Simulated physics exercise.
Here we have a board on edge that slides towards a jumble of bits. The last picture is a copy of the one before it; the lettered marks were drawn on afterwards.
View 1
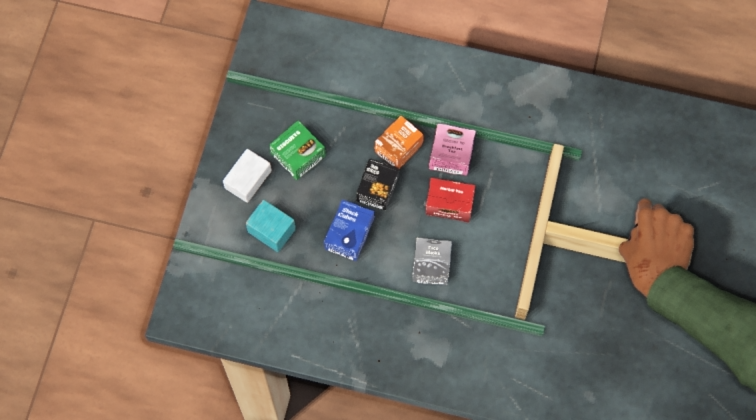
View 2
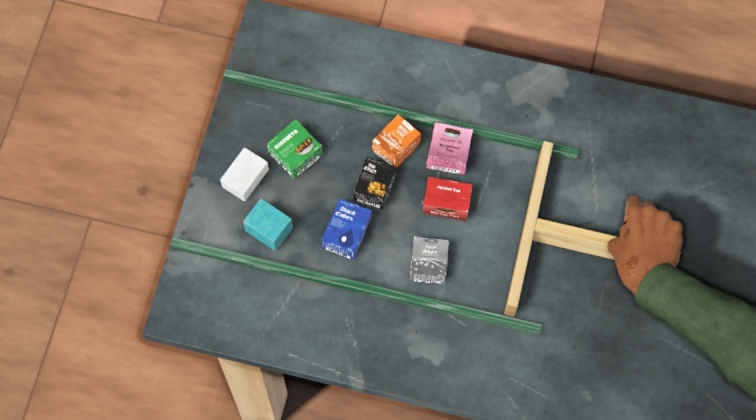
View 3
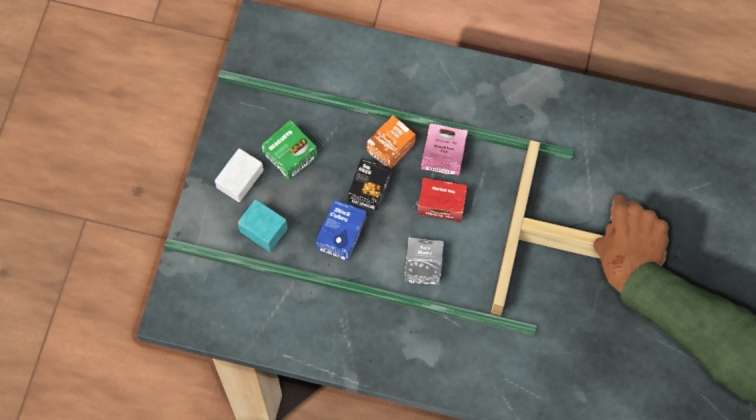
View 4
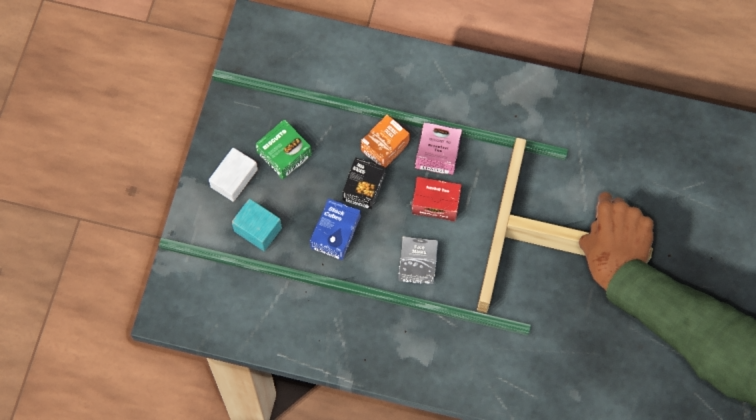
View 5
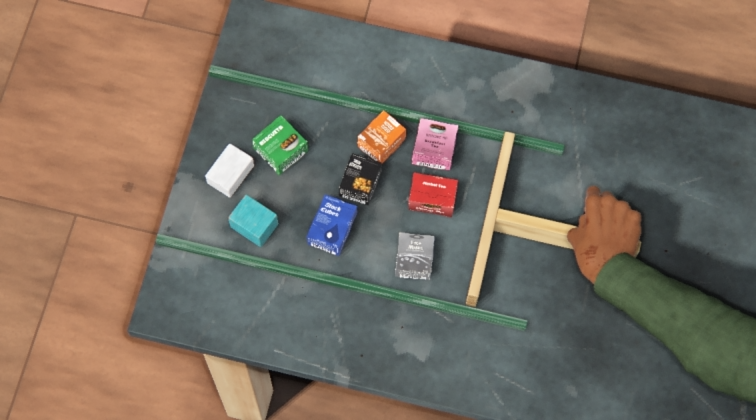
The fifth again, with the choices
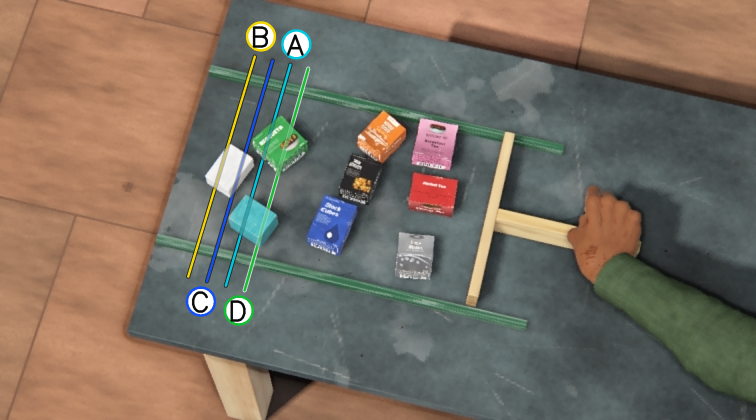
A wooden board on a handle, pushed by a hand in a green sleeve, slid left between two green strips towards a scattering of small colourful boxes and blocks, without touching any of them.
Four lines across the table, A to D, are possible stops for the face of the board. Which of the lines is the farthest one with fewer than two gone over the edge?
D is the last line within the limit.
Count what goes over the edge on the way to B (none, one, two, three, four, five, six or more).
In all, six or more.
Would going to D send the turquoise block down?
No.
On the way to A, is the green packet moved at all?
By then, yes.
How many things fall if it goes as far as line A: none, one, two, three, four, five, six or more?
In all, three.
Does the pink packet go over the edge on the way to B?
No.
On the copy, A at (259, 172); B at (223, 163); C at (241, 168); D at (277, 176).
On D. First, board (415, 194); pink packet (405, 138); orange box (370, 134).
Then, board (339, 177); green packet (249, 133); turquoise block (232, 216).
Finally, board (280, 164); green packet (193, 118); white block (185, 162); none fallen.
By contrast, A drops three; B drops six; C drops four.
